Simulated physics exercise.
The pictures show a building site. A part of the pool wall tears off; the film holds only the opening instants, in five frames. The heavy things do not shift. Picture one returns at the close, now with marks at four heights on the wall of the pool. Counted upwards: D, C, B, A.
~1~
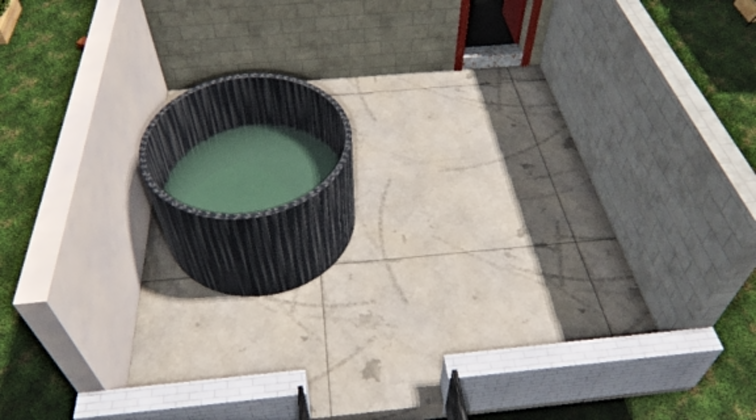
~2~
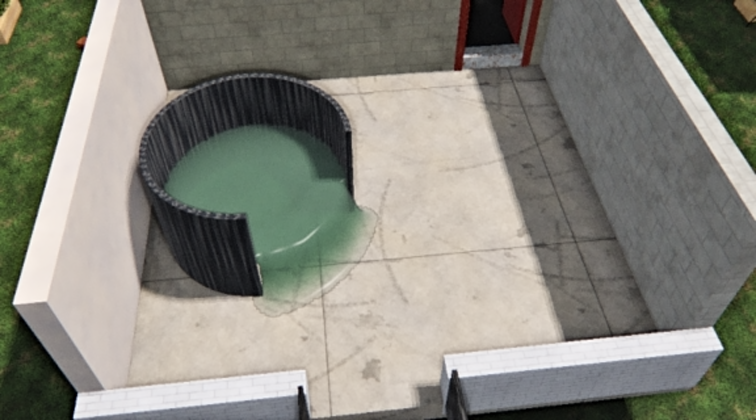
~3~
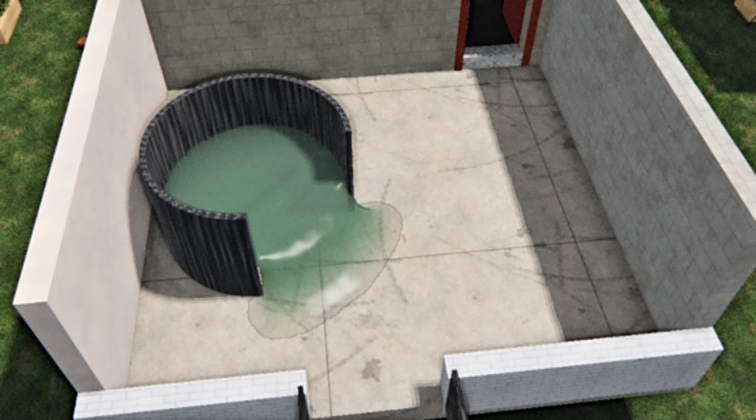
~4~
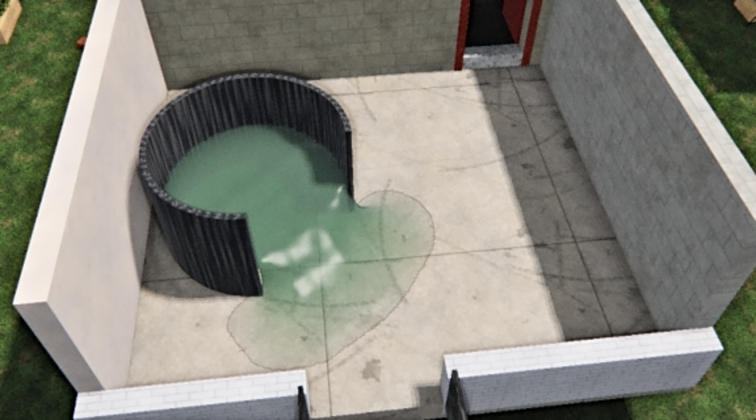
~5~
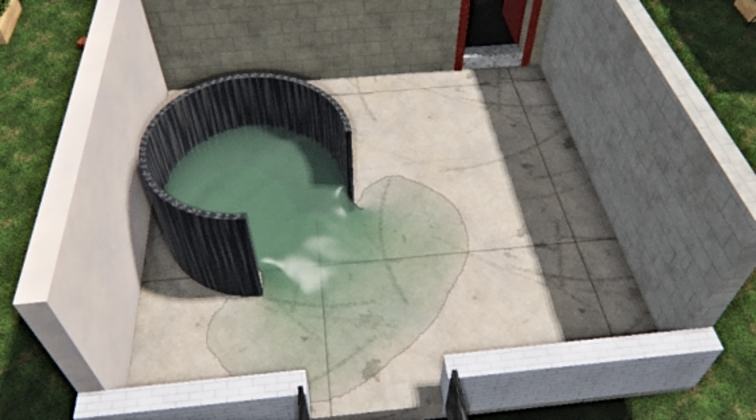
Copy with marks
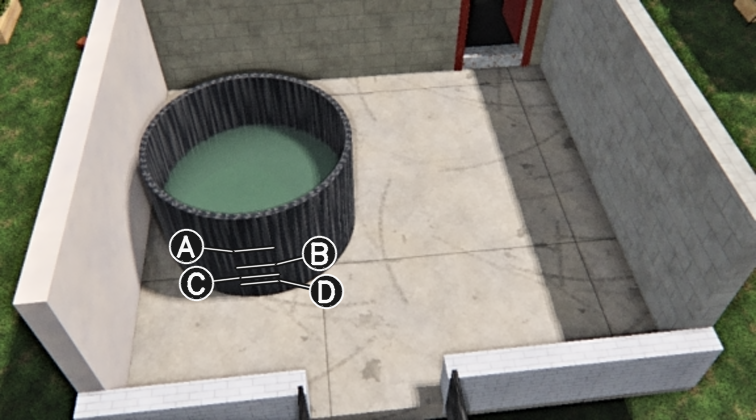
Round dark-walled pool in a walled concrete yard losing a front section of its side, green water spreading across the ground.
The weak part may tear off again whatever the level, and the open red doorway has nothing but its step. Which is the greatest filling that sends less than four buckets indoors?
Mark A.
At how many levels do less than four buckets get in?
All of the four.
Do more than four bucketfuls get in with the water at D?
No, not at all.
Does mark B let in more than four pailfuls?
No, not at all.
On the marked copy, A at (253, 249); B at (256, 266); C at (259, 276); D at (260, 282); from the bottom up D, C, B, A.
If A is chosen, a bucket or two gets in.
If B is chosen, nothing gets over.
If C is chosen, nothing gets over.
If D is chosen, nothing gets over.
